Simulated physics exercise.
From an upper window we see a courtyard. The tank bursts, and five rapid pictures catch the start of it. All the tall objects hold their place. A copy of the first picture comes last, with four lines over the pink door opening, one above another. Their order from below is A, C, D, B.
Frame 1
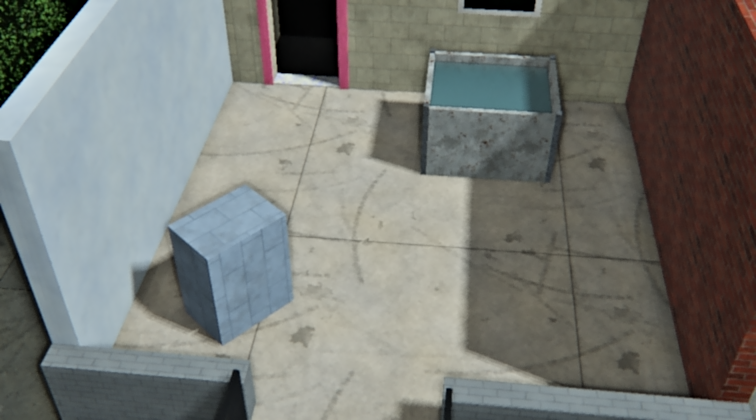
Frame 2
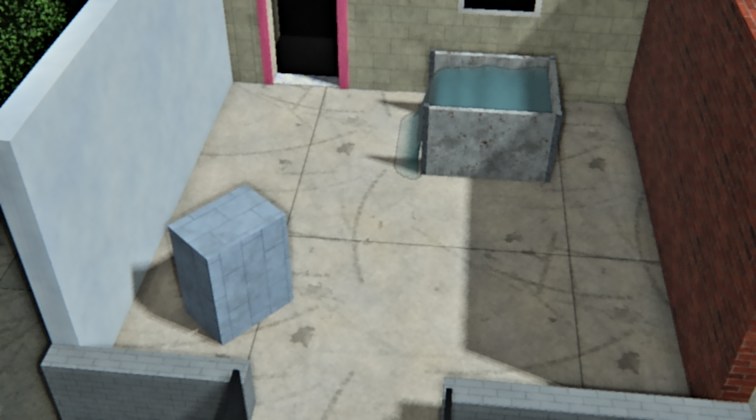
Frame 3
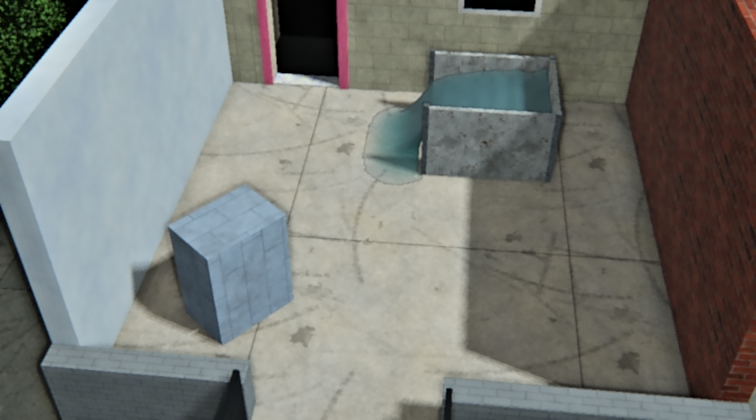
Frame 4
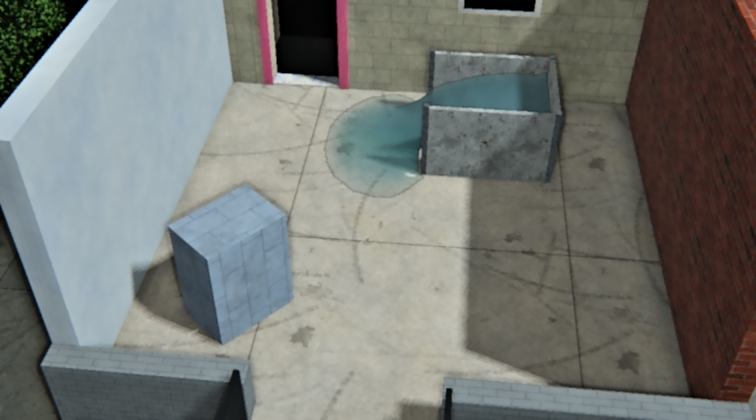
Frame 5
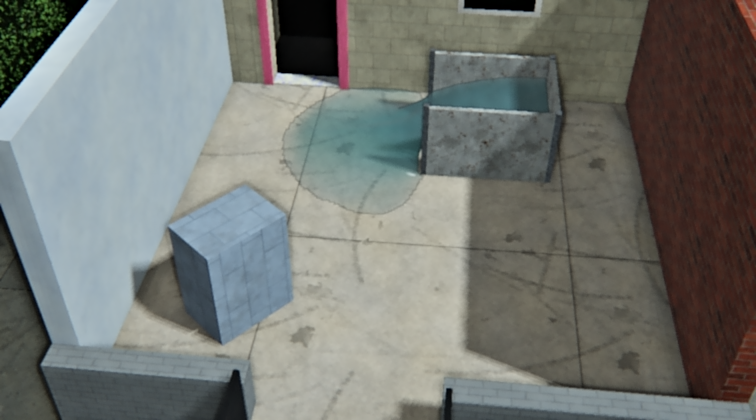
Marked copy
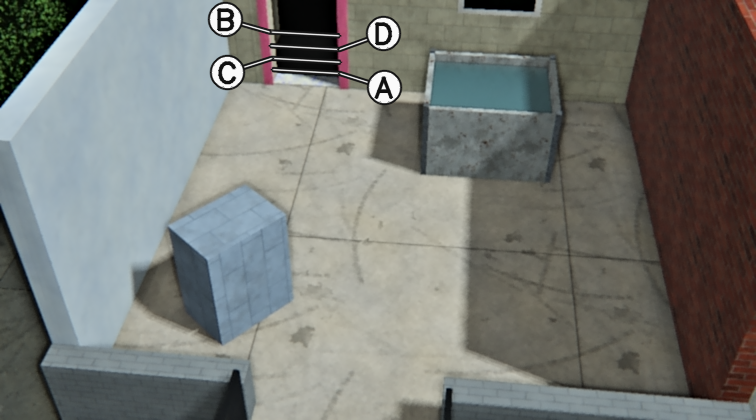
Water pours from the left side of a gray tank and spreads across the courtyard floor.
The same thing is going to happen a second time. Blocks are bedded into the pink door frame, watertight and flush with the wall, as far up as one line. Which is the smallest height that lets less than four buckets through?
Line A just does it.
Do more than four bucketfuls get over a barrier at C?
No, that is safe.
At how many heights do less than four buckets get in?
All of them.
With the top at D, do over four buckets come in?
No.
In white, A at (306, 71); B at (304, 33); C at (305, 60); D at (305, 47); from the bottom up A, C, D, B.
With A, a splash gets over, under a bucket.
With B, nothing gets over.
With C, nothing gets over.
With D, nothing gets over.
